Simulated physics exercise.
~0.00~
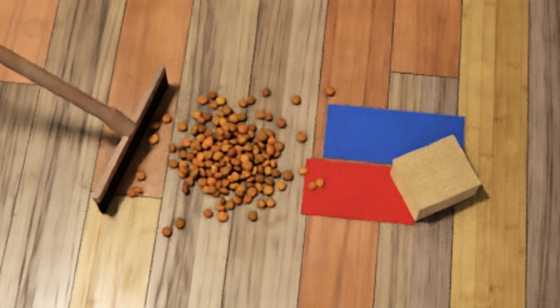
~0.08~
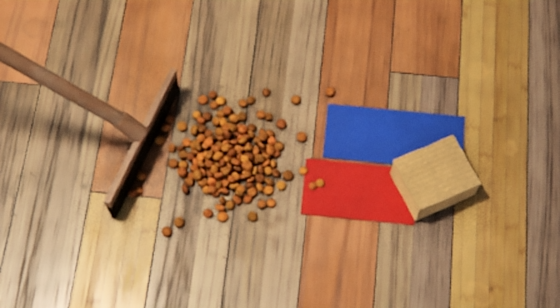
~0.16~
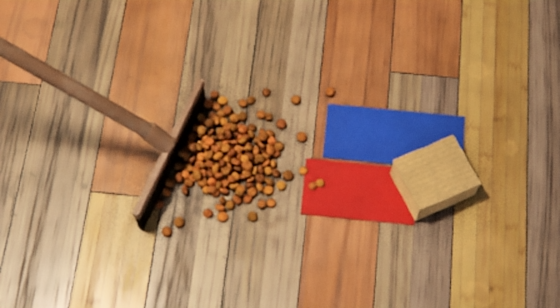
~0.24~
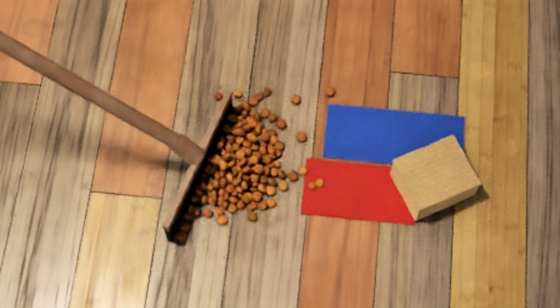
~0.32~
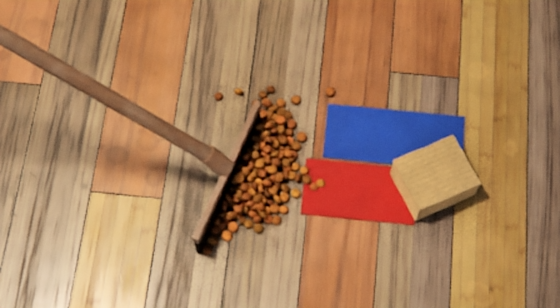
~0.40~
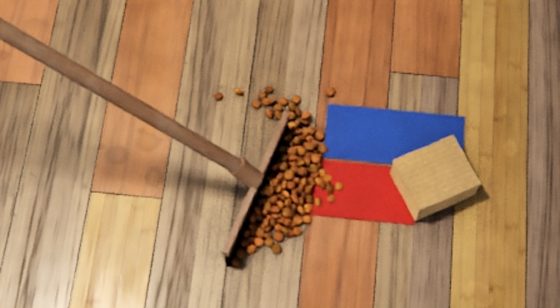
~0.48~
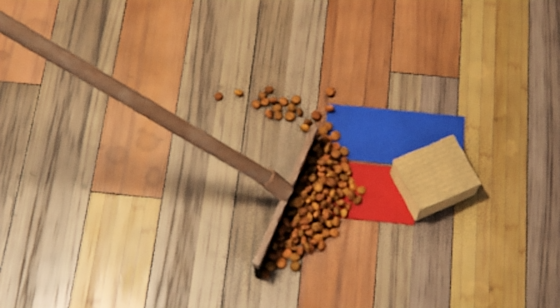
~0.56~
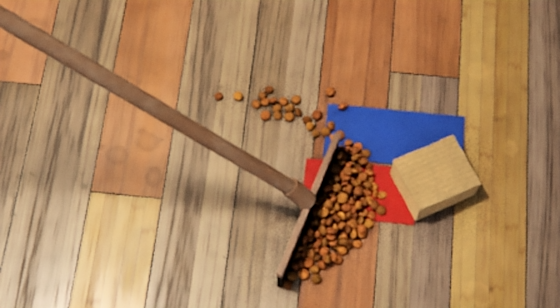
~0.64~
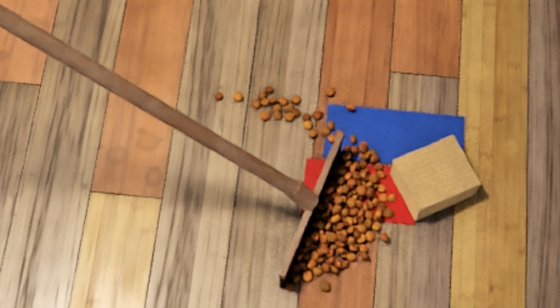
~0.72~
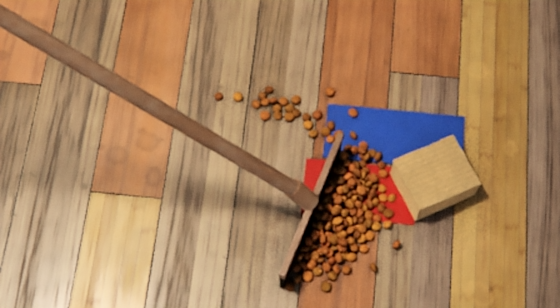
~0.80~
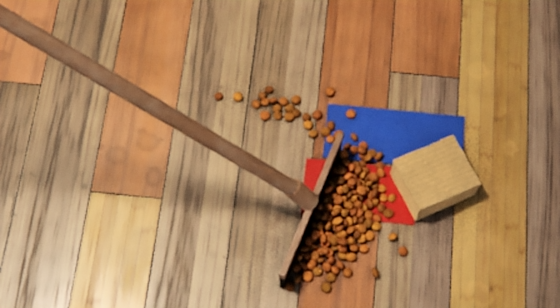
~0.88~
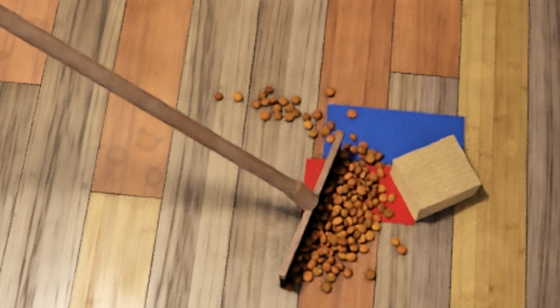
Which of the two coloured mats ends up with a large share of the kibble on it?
The red mat ends up with a large share of the kibble, while the blue mat gets only a small part of it.
